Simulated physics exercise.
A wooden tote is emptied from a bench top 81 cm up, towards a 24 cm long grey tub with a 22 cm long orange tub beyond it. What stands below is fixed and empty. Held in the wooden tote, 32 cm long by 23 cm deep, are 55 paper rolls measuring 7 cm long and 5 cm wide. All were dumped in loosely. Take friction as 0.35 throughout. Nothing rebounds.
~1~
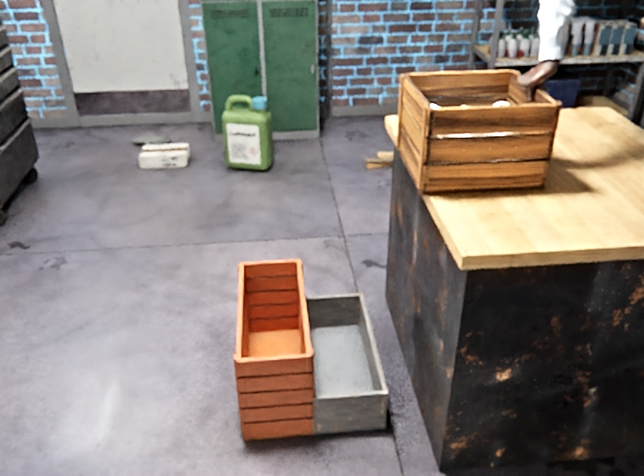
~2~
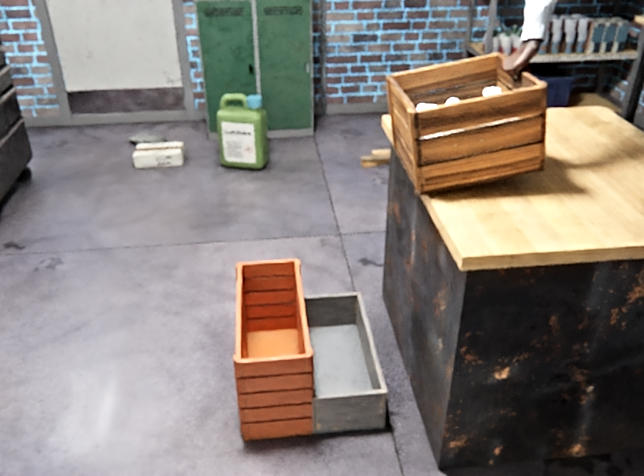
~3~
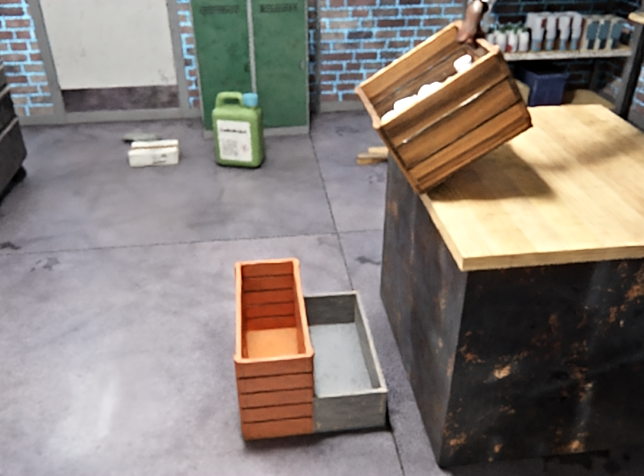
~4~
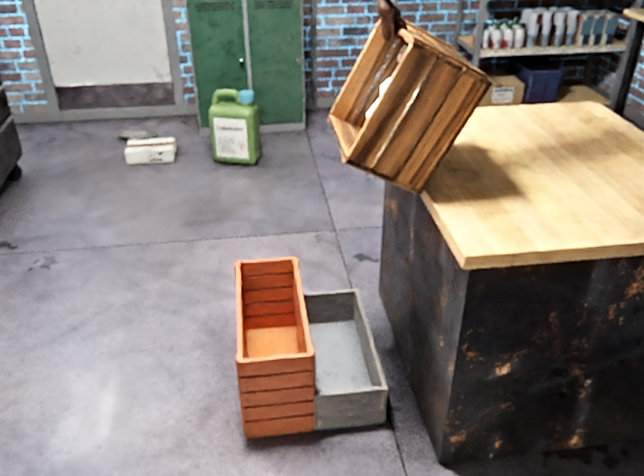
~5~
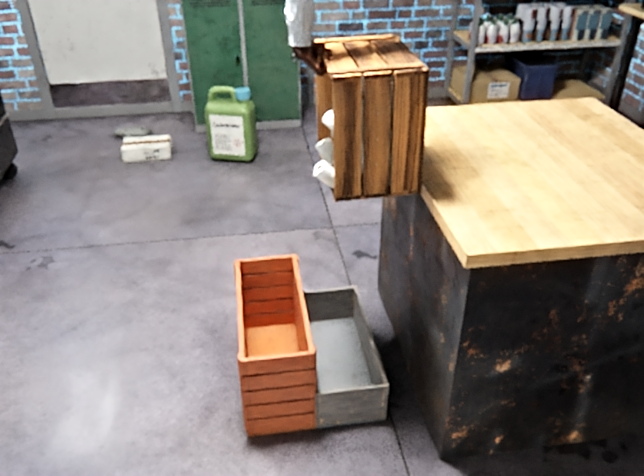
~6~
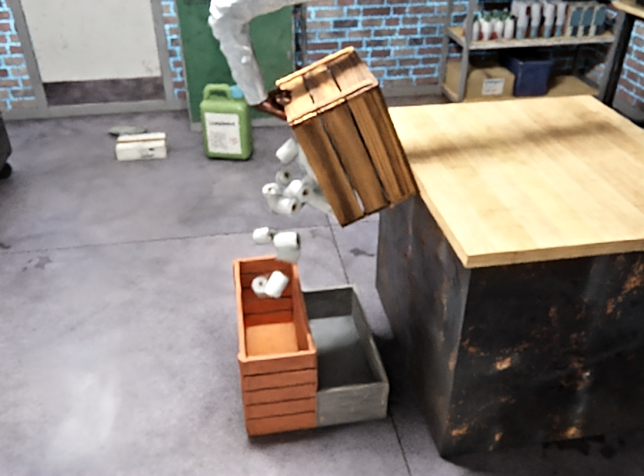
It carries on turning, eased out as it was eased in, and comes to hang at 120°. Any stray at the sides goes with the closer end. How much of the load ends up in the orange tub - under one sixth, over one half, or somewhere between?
Over one half of it.
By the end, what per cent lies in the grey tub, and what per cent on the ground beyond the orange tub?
The shares come out near 0 and 15 in a hundred.
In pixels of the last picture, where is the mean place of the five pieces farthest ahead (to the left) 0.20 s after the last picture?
I'd say near (227, 300).
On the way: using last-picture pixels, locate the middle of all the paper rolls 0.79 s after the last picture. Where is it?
The centre sits near (273, 364).
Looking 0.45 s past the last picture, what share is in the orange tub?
Around 65 per cent at that point.
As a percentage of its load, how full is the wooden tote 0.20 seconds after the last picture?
Near 30 per cent, give or take.
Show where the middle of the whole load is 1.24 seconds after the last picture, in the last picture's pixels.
Estimated centre in the last picture: (273, 362).
Then, 0.20 s after the last picture, tilt 120°; 17 still in the wooden tote, 11 in the orange tub and 27 in the air.
Then, 0.45 s after the last picture, tilt 120°; 3 still in the wooden tote, 35 in the orange tub, 6 on the ground beyond the orange tub and 11 in the air.
Then, 0.79 s after the last picture, tilt 120°; 48 in the orange tub and 7 on the ground beyond the orange tub.
Final count (1.24 s after the last picture), 48 in the orange tub and 7 on the ground beyond the orange tub. Asked share, 48 of 55, 87 per cent.
